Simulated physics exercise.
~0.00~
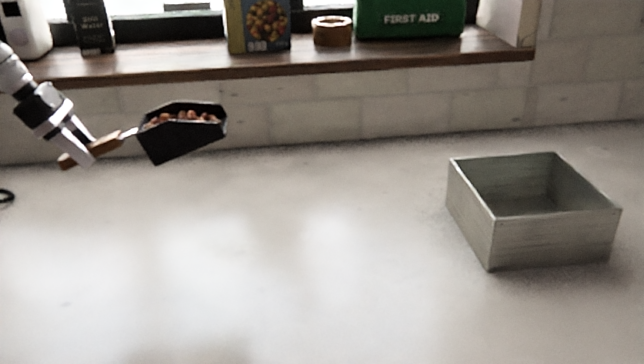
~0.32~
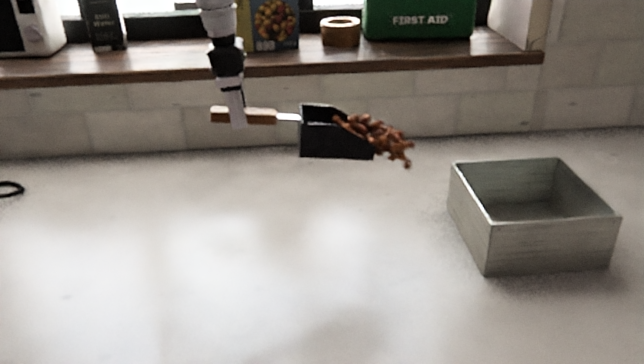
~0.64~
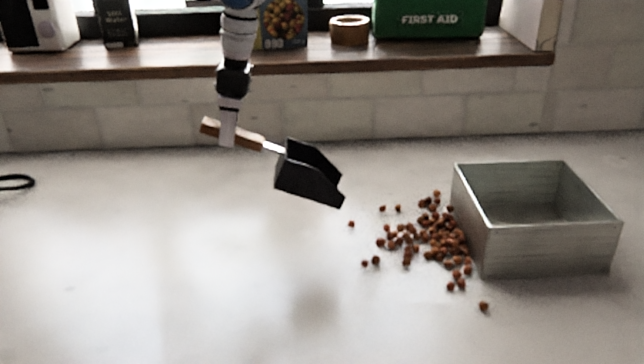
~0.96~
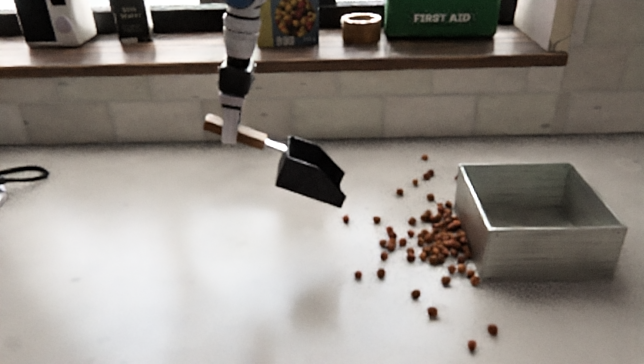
A robot arm swings a black scoop right and spills hazelnuts beside a square metal bin.
